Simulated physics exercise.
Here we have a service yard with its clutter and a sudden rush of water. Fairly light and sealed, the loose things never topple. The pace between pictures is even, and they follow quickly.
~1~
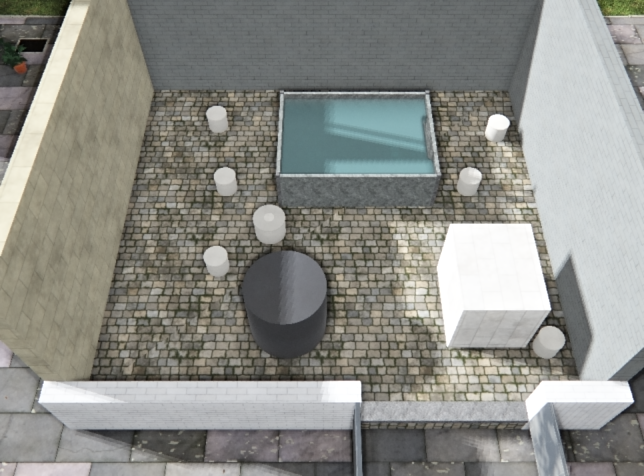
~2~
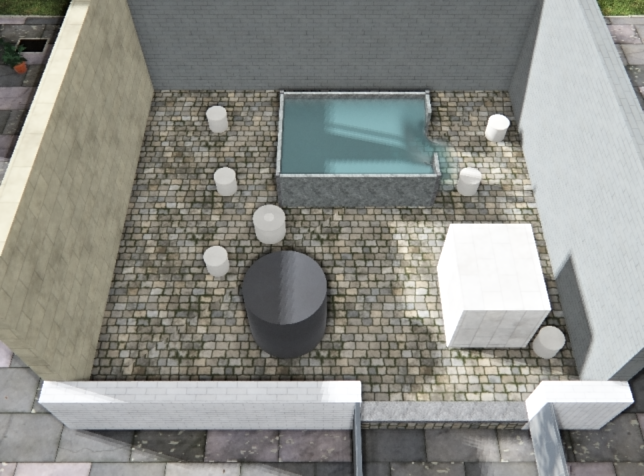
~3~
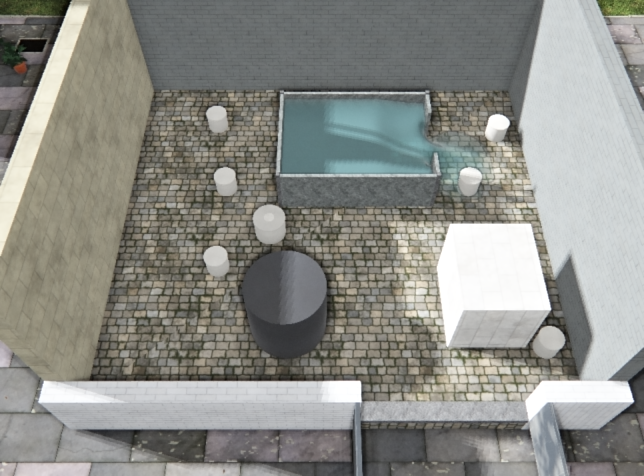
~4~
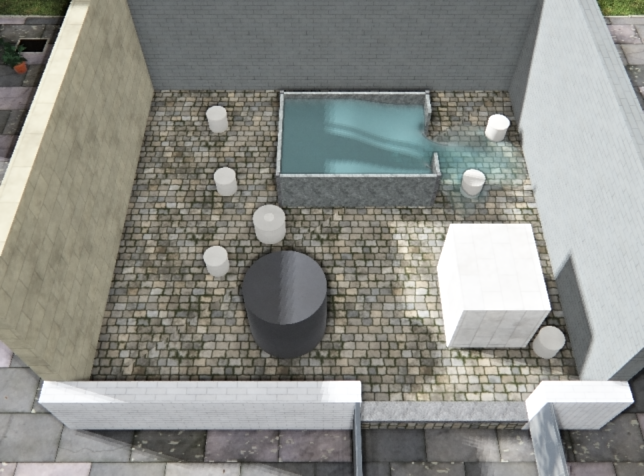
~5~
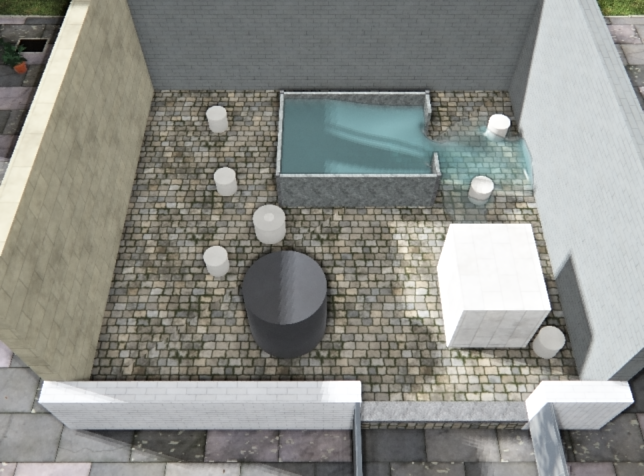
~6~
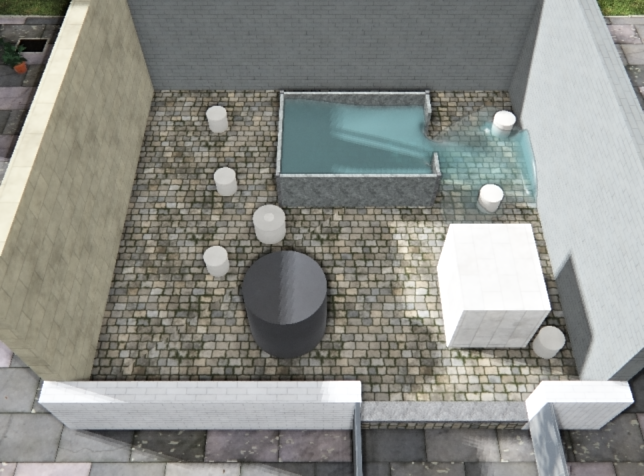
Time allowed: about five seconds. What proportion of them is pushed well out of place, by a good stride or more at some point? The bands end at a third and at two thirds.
That share lands between a third and two thirds.
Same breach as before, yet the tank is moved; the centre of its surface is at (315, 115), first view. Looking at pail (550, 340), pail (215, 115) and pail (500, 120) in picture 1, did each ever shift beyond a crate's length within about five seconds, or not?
Far enough, Not far, Far enough.
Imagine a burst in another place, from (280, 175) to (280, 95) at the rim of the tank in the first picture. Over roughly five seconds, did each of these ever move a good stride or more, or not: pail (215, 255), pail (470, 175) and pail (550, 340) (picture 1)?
Each in turn, ends up that far off, never travels that far, never travels that far.
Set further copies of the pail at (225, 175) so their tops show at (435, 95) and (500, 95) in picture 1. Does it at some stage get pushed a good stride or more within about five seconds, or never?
Item by item: Driven off; driven off.
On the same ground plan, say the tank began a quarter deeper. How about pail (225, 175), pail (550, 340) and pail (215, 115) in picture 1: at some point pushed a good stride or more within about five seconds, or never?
One after the other: Never so far, shifted that much, not that far.
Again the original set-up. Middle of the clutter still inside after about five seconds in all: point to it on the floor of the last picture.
Their average sits at about pixel (291, 231).
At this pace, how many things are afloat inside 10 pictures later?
It works out to 0.
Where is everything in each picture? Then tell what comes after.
A pail at (471, 176) rests on the ground; a pail at (499, 122) rests on the ground; 0 of 7 have shifted, in the first frame.
A pail at (471, 176) rests on the ground; a pail at (499, 122) rests on the ground; 0 of 7 have shifted, in the second frame.
A pail at (471, 176), on the bottom; a pail at (499, 122) rests on the ground; 0 of 7 have shifted, in the third frame.
A pail at (474, 178), on the bottom, close to its start; a pail at (499, 122), on the bottom; 1 of 7 have shifted, in the fourth frame.
A pail at (483, 184) rests on the ground, close to its start; a pail at (500, 122) rests on the ground; 1 of 7 have shifted, in the fifth frame.
A pail at (492, 193) rests on the ground, a stride from its start; a pail at (505, 118), on the bottom, close to its start; 2 of 7 have shifted, in the sixth frame.
A moment on, 2 of 7 are well off their spots; 0 afloat.
Next, 2 of 7 are well off their spots; 0 afloat.
Later, 3 of 7 are well off their spots; 1 afloat.
In the end, 3 of 7 are well off their spots, and 3 have been at some point; 0 afloat.
